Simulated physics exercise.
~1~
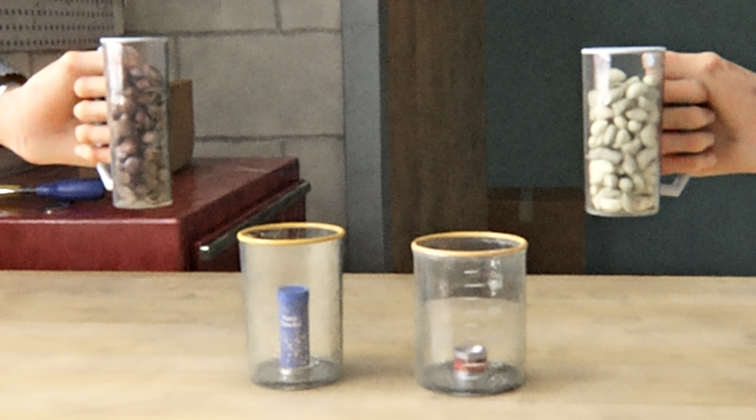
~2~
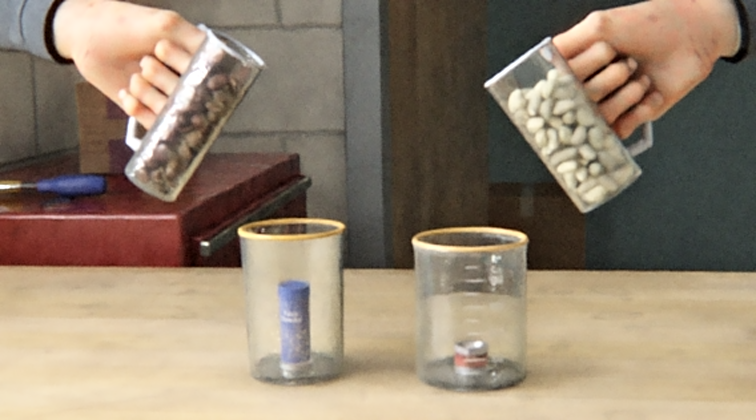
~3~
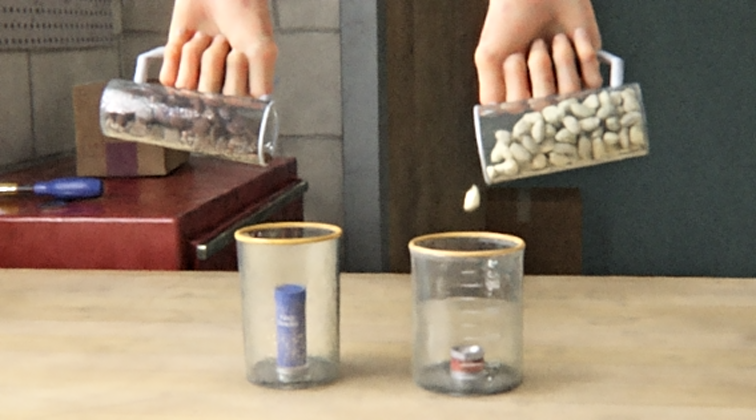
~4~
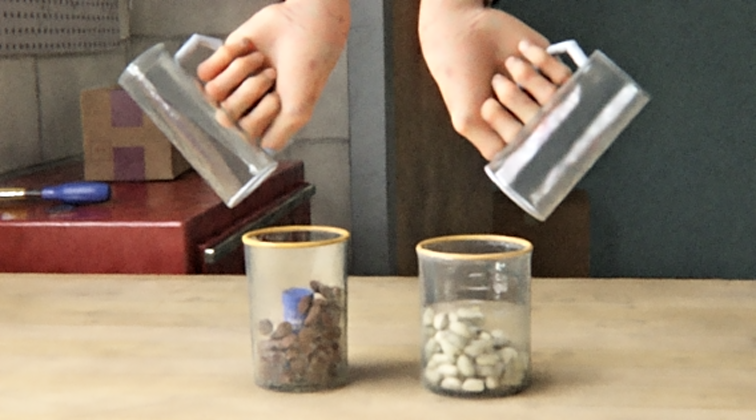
The clip shows two hands tipping clear cups, one of dark brown pieces and one of white beans, over two clear containers until both cups are empty, leaving the left container's blue object poking above the brown pieces and the right container's small object covered by beans.
